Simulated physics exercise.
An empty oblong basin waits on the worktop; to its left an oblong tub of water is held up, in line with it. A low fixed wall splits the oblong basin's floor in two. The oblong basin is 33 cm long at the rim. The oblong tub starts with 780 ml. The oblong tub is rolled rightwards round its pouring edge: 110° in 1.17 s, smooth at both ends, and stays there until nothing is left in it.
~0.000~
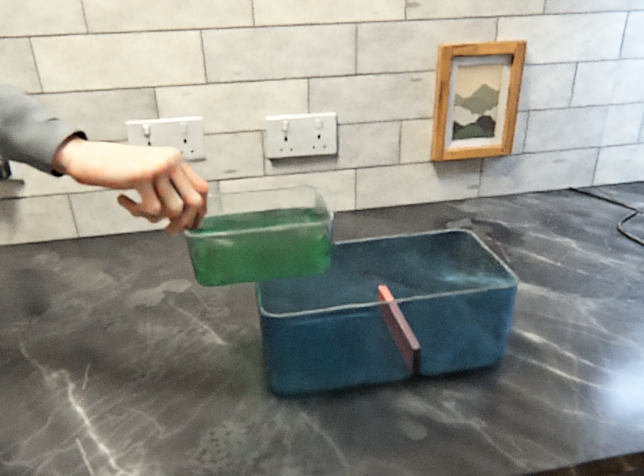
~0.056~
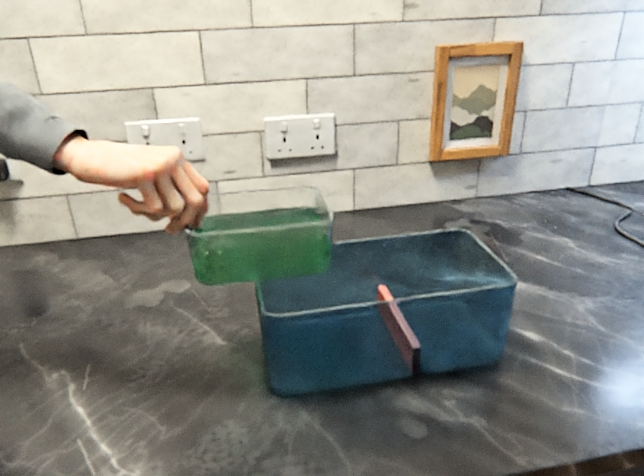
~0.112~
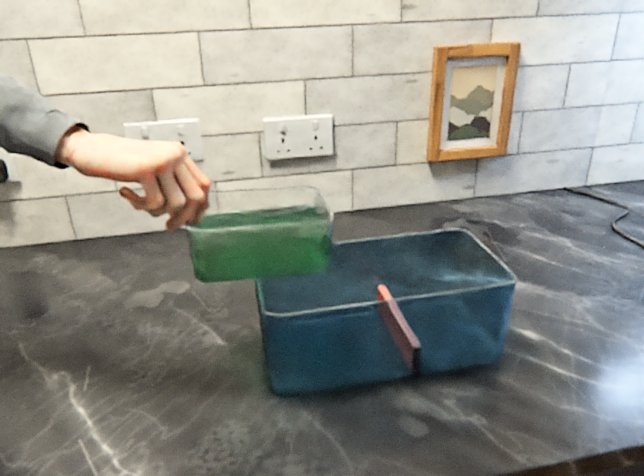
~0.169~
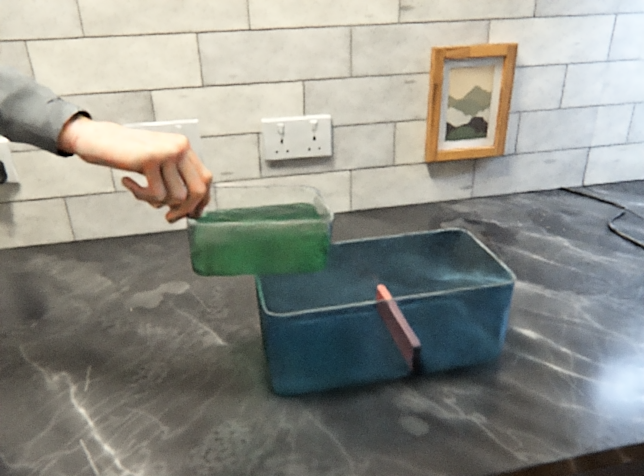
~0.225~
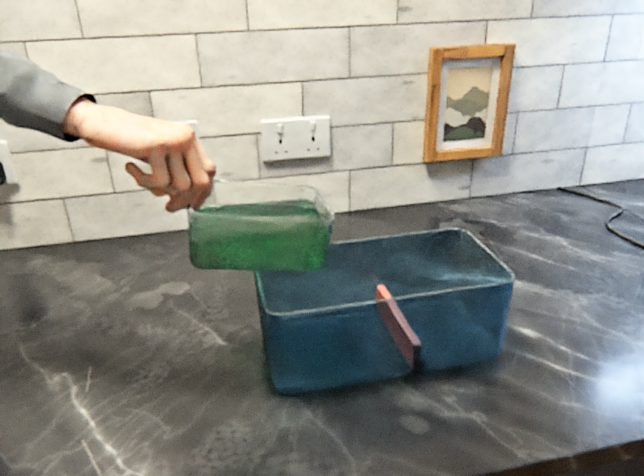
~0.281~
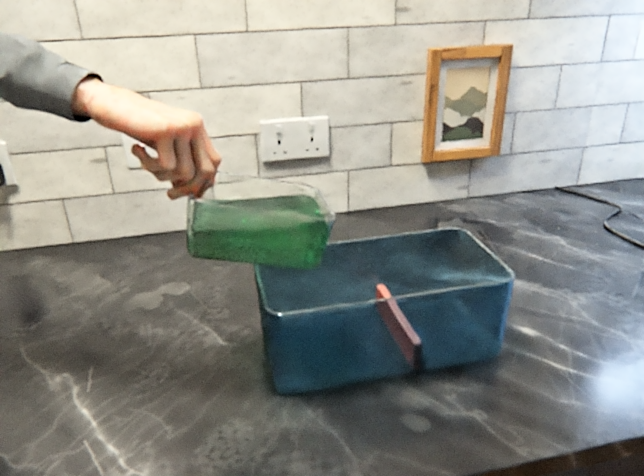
A hand held a small clear tub of green liquid above the left end of a larger blue basin on a dark marbled worktop, then slowly tilted it a little to the right.
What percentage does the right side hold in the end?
The far part has some 55 per cent.
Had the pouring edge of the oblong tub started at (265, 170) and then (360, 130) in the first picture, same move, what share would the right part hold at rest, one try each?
In turn about 10 and 85 per cent.
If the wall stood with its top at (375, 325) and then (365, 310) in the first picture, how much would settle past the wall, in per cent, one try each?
First 85, then 95 per cent.
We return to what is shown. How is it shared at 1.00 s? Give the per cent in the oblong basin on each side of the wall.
Some 26 per cent left and 58 right.
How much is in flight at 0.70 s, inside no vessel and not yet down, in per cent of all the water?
Near 42 in a hundred.
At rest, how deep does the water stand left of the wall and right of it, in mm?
Left about 12 mm, right about 22 mm.
Then, 0.70 s in, the tilt is 71° and 42 per cent is still to pour, 15 is left of the wall and 0 right of it.
Then, 1.00 s in, the tilt is 105° and 6 per cent is still to pour, 26 is left of the wall and 57 right of it.
Then, 1.32 s in, the tilt is 110° and 0 per cent is still to pour, 44 is left of the wall and 55 right of it.
Then, 1.67 s in, the tilt is 110° and 0 per cent is still to pour, 44 is left of the wall and 55 right of it.
Finally, 44 per cent lies left of the wall, 55 right of it and 1 outside.
